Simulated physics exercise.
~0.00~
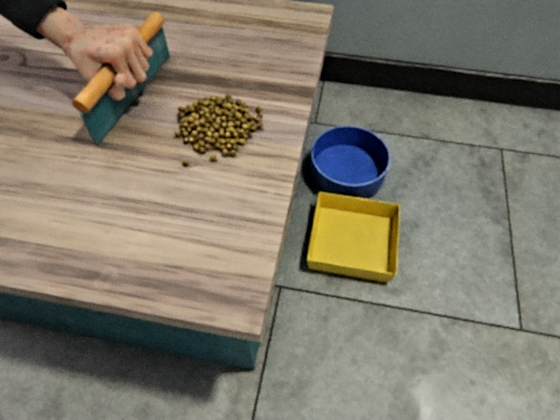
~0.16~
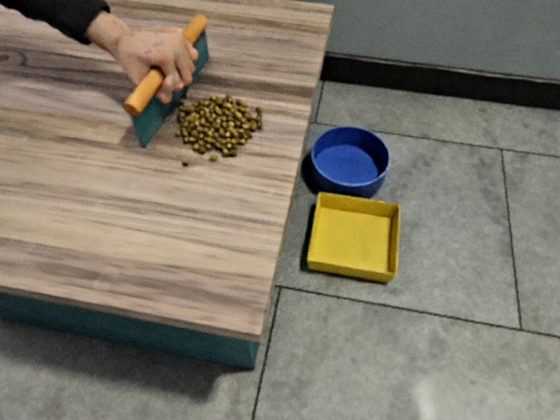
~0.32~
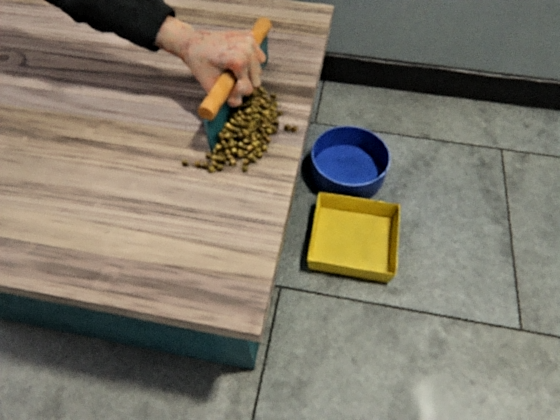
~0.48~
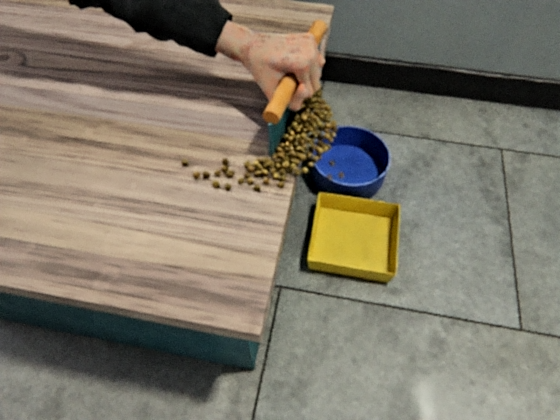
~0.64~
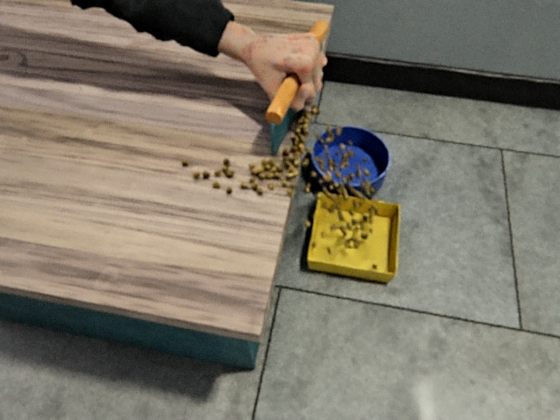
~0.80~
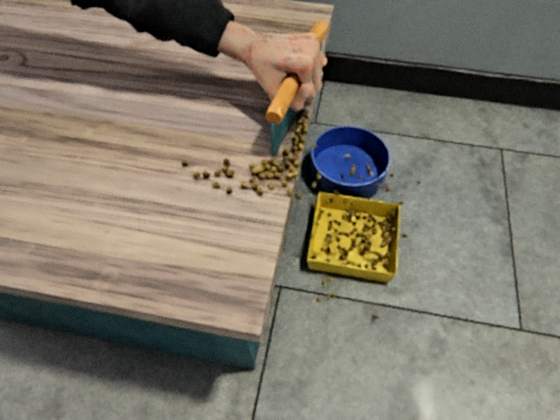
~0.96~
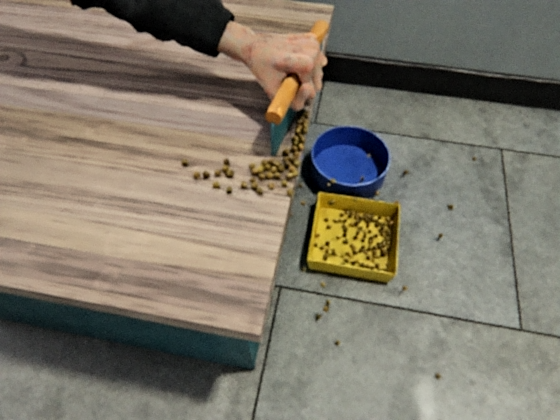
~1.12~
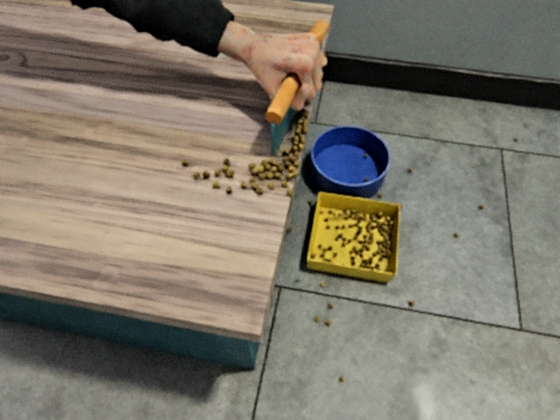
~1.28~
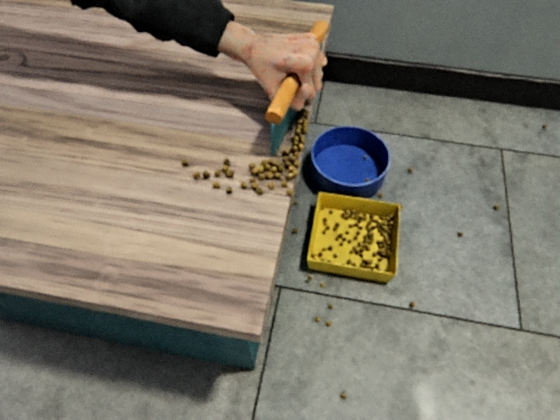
Hand with a scraper pushing small brown pieces rightward off a table, most landing in a yellow tin, some scattering across floor.
